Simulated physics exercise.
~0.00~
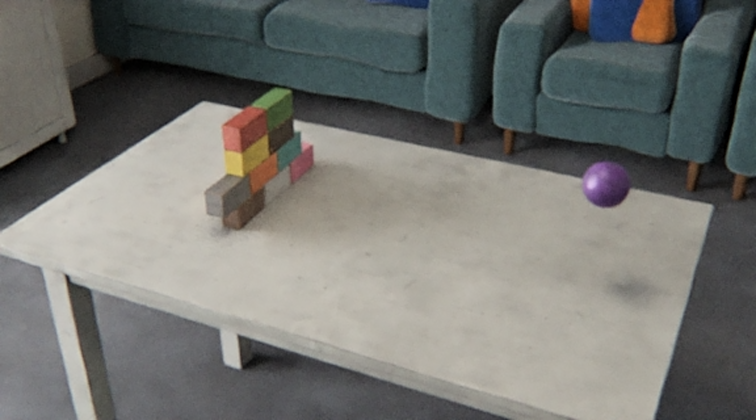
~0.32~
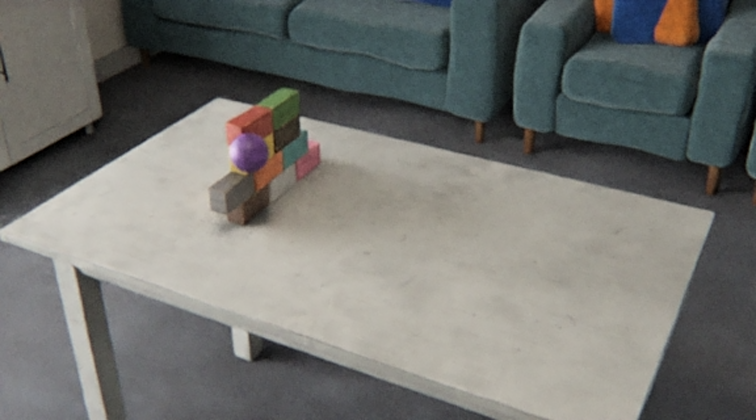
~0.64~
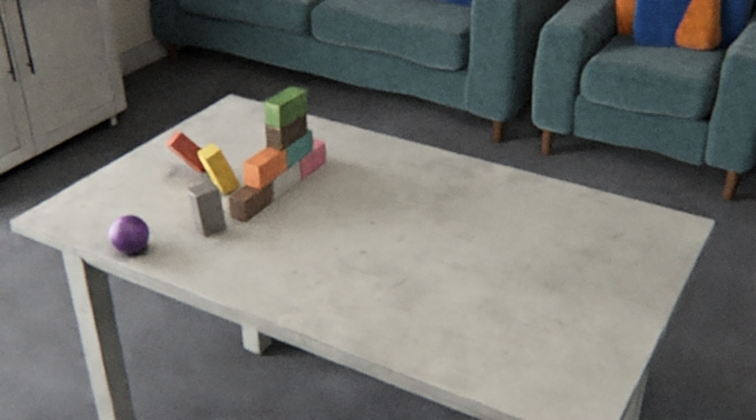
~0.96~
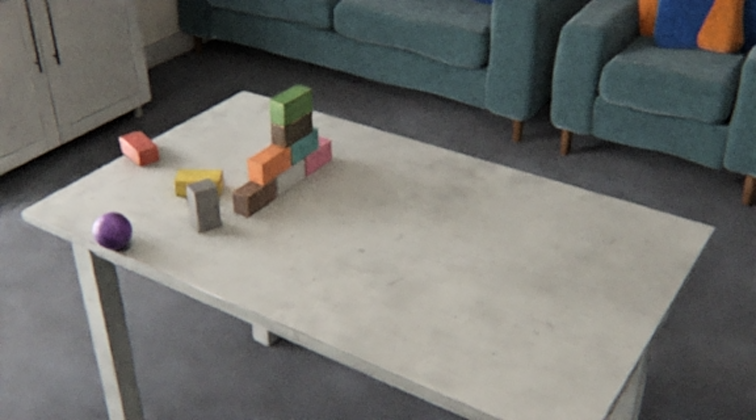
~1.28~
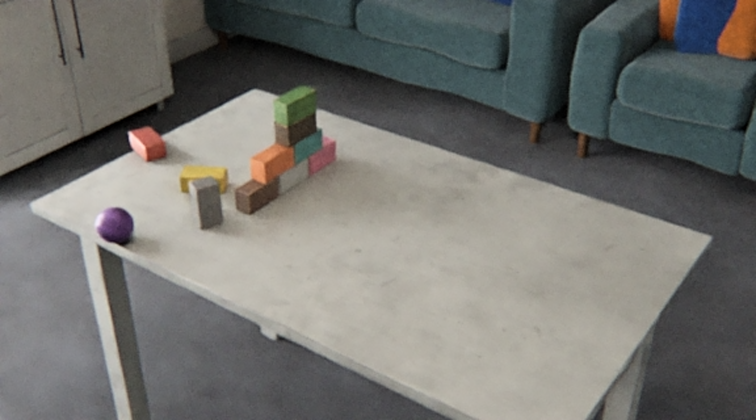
A shiny purple ball hangs in the air above the right side of a pale table, seen from above in a room with teal sofas, as the view drifts slightly sideways. Toward the left of the table stands a stack of coloured blocks, with red and green on top, yellow, orange and turquoise among those below, and grey at the near end. The ball flies left and strikes the stack, knocking the red, yellow and grey blocks away. It comes to rest near the table's left edge, with those three blocks lying apart while green still tops the remaining stack.
